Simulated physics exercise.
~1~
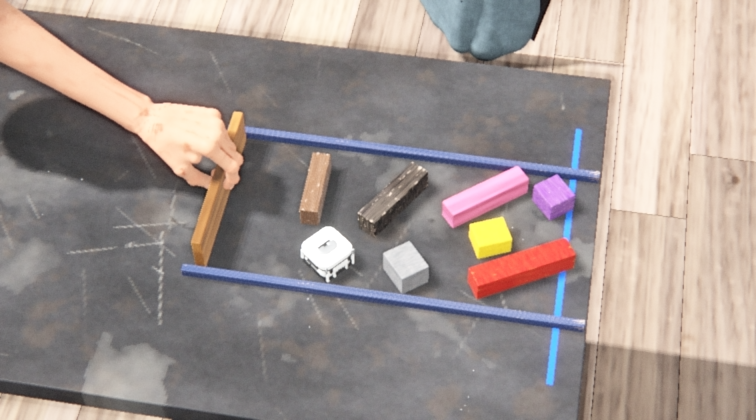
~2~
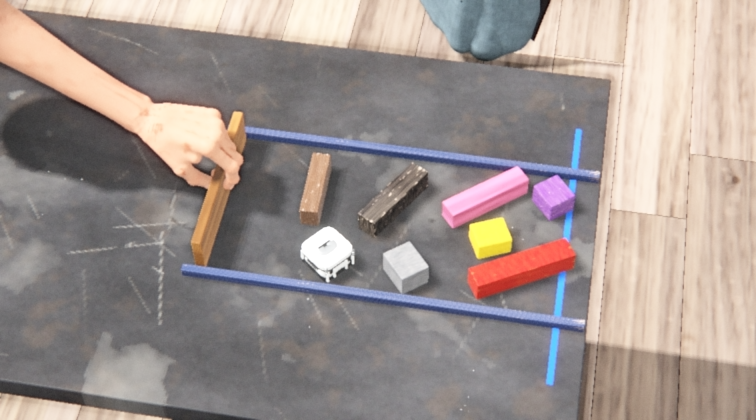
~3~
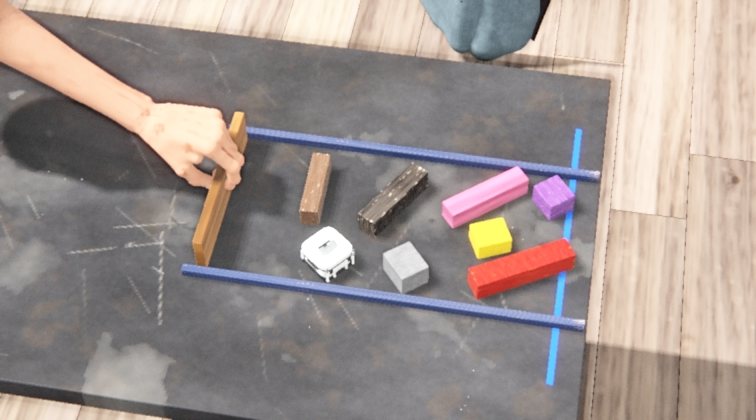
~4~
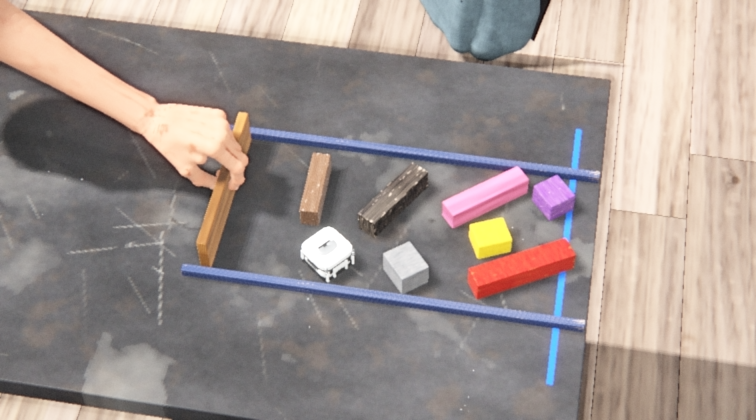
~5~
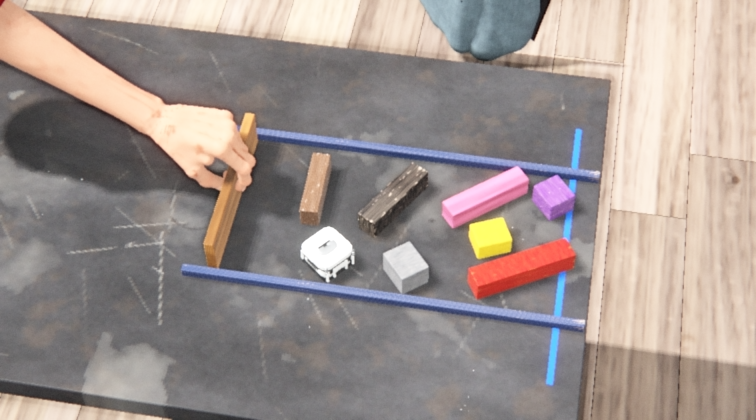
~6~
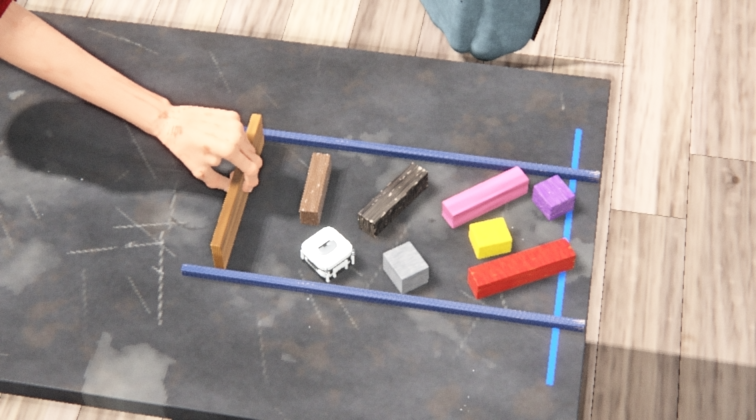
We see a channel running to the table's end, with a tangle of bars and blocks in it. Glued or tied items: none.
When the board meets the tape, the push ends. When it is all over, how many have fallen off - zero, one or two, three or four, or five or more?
By then five or more have fallen off.
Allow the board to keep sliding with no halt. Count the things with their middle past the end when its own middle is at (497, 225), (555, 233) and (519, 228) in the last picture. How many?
The numbers are 0, 5 and 2.
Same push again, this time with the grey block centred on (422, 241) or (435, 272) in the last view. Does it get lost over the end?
In that order: Slips off, then slips off.
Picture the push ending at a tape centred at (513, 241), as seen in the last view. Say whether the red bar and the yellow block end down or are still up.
Well, the red bar topples off and the yellow block is left in place.
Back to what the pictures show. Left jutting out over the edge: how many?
Answer: 1.
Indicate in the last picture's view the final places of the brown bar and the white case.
In the last picture they sit at about (577, 224) and about (583, 275).
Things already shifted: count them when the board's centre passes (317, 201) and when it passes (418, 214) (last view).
Well, it's 2 at the first one and 6 at the second.
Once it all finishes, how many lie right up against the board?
Looks like 2 of them, all told.
Soon after, none off yet; purple block at rest near (554, 198); red bar at rest near (522, 269); yellow block at rest near (490, 238).
At rest, the number that fall off is five or more; fallen, black bar, grey block, pink stick, yellow block, red bar and purple block.
